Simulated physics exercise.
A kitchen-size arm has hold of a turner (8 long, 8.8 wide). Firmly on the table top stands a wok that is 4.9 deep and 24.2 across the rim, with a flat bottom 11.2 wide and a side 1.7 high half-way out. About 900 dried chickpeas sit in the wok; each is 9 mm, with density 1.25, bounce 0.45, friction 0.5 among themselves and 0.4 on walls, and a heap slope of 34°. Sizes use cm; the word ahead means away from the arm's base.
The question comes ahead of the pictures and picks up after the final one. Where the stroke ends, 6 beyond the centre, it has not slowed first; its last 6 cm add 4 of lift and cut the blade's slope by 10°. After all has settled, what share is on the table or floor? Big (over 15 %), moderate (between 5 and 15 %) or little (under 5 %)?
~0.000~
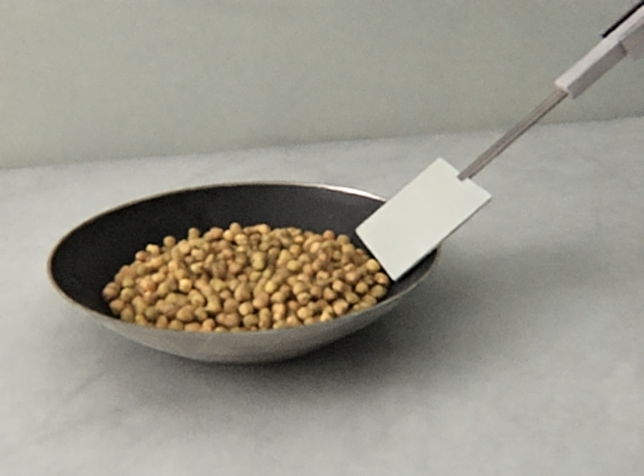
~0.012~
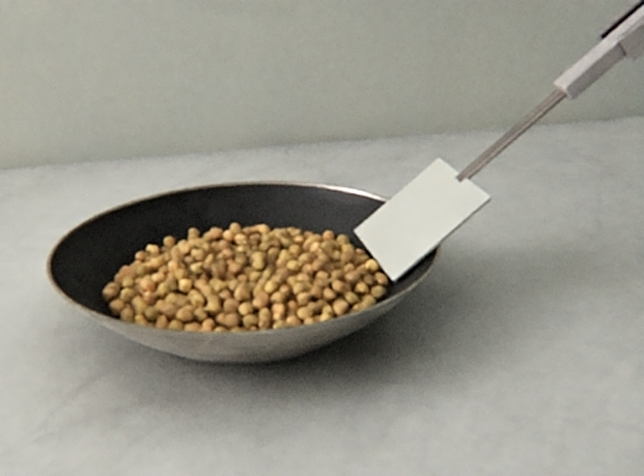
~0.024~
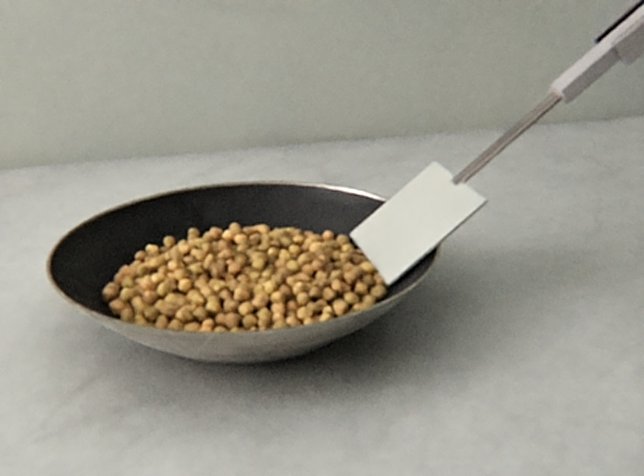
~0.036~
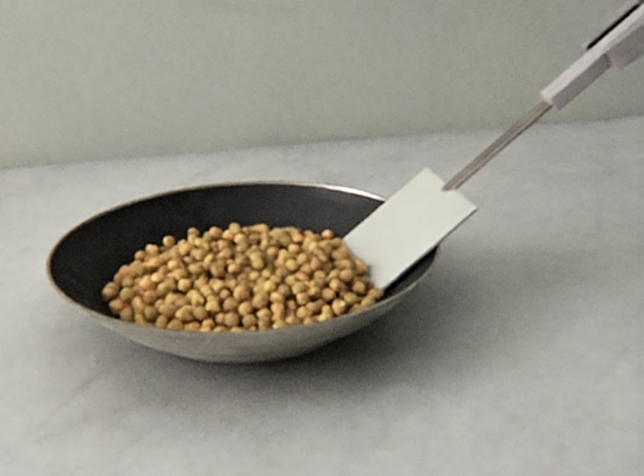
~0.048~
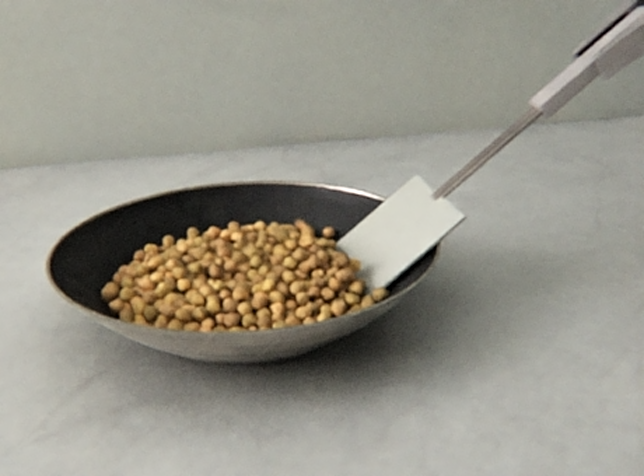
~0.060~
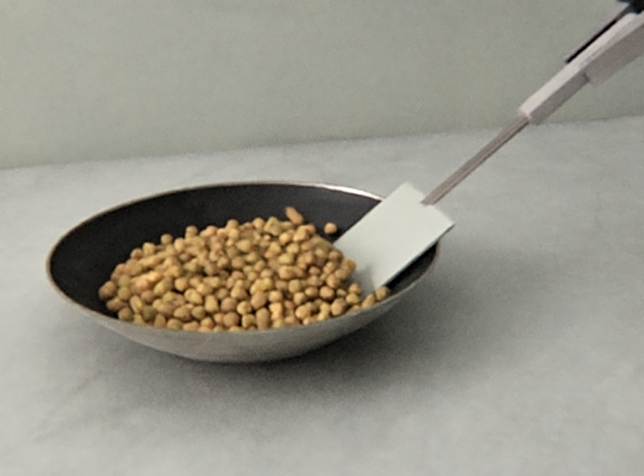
The share is moderate.
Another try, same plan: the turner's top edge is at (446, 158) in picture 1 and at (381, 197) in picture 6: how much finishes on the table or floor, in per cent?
About 30 per cent.
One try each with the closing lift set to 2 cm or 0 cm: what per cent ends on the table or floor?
Some 5 and 10 per cent.
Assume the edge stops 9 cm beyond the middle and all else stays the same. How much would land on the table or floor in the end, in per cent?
Then around 30 per cent.
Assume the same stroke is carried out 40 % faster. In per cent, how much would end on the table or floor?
Some 20 in a hundred.
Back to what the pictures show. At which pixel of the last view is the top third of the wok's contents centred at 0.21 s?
Near (172, 259).
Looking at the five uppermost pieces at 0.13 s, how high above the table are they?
I'd say close to 5 cm on average.
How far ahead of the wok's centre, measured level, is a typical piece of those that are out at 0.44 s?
About 16 cm.
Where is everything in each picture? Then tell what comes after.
In the first frame, turner top edge at (465, 176), sloping 38°; upper third of the load around (244, 274), from x 110 to 385, top at y 230; 900 in the wok.
In the second frame, turner top edge at (464, 177), sloping 38°; upper third of the load around (244, 274), from x 110 to 385, top at y 230.
In the third frame, turner top edge at (459, 180), sloping 38°; upper third of the load around (244, 274), from x 110 to 380, top at y 230.
In the fourth frame, turner top edge at (450, 187), sloping 38°; upper third of the load around (244, 274), from x 110 to 375, top at y 230.
In the fifth frame, turner top edge at (440, 195), sloping 38°; upper third of the load around (250, 271), from x 110 to 380, top at y 225.
In the sixth frame, turner top edge at (429, 202), sloping 38°; upper third of the load around (249, 267), from x 105 to 385, top at y 215; 900 in the wok.
After 0.13 s, sloping 38°, highest piece 6 above the table; 899 in the wok, 1 on the blade or in flight.
After 0.21 s, sloping 34°, highest piece 6 above the table; 899 in the wok, 1 on the blade or in flight.
After 0.44 s, sloping 28°, highest piece 7 above the table; 812 in the wok, 73 on the table or floor, 15 on the blade or in flight.
After 1.49 s, sloping 28°, highest piece 6 above the table; 807 in the wok, 93 on the table or floor.
At rest, 807 in the wok, 93 on the table or floor. That is 10 % on the table or floor.
